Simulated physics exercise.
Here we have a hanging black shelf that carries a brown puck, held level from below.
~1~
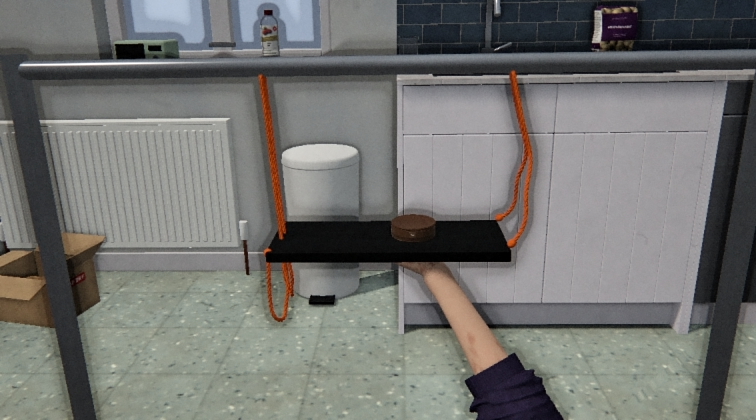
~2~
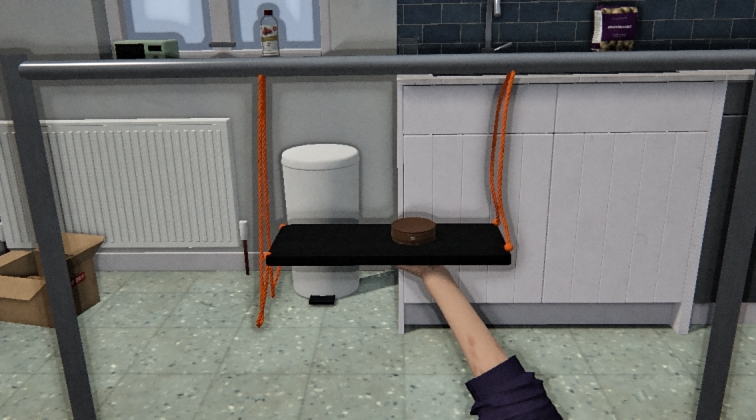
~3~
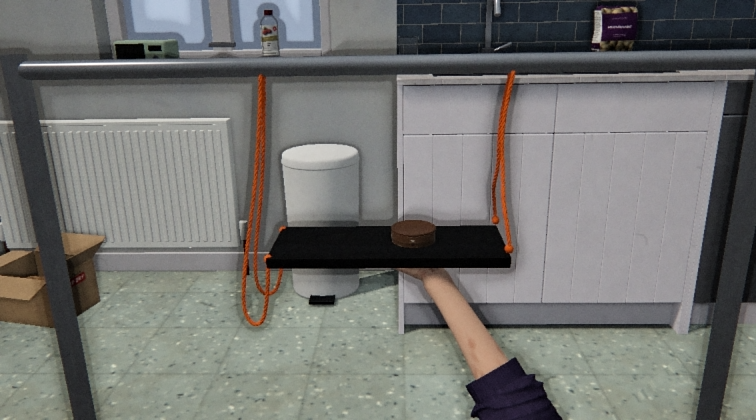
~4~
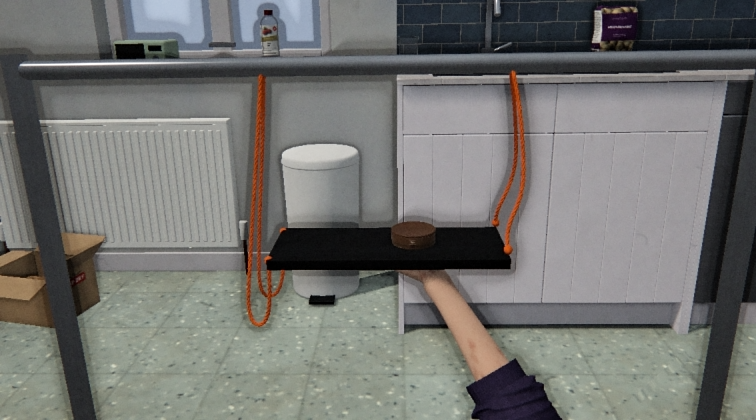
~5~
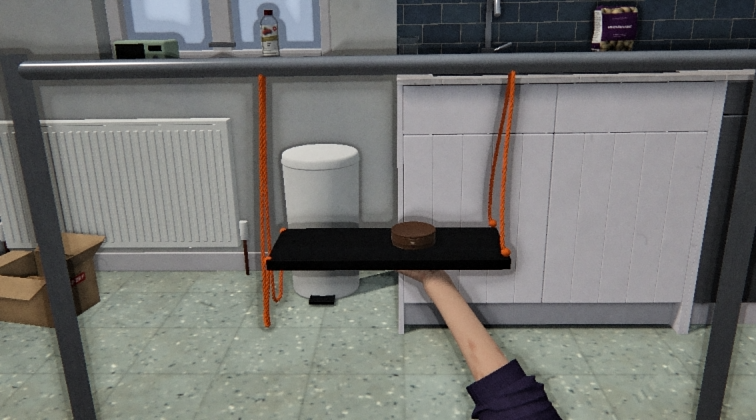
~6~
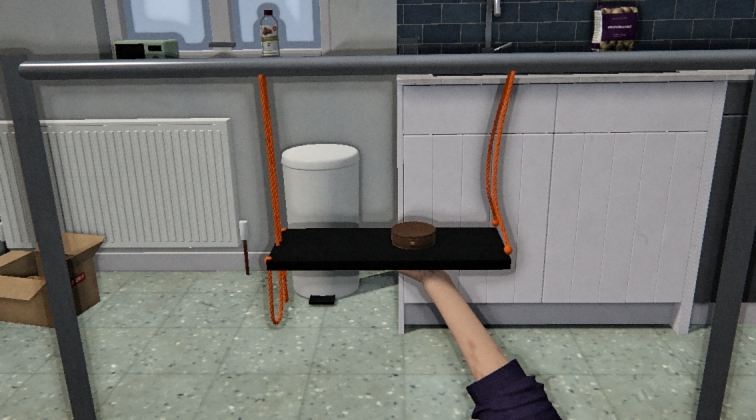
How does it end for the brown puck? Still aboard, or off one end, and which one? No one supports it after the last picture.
It ends off the left end.
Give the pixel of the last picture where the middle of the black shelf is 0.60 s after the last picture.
Its middle has reached (447, 295) by that time.
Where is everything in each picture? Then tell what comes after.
In the first frame, brown puck (413, 228); black shelf (388, 258).
In the second frame, brown puck (413, 231).
In the third frame, brown puck (413, 234).
In the fourth frame, brown puck (413, 235); black shelf (388, 265).
In the fifth frame, brown puck (413, 236).
In the sixth frame, brown puck (413, 236); black shelf (388, 265); left shoelaces slack, hanging in a loop; right shoelaces almost straight.
Then, 0.60 s after the last picture, board tipped 29° down to the left; puck falling.
Then, 1.24 s after the last picture, board tipped 46° down to the left; puck on the floor.
At rest, board tipped 42° down to the left; puck on the floor. The brown puck slides off to the left.
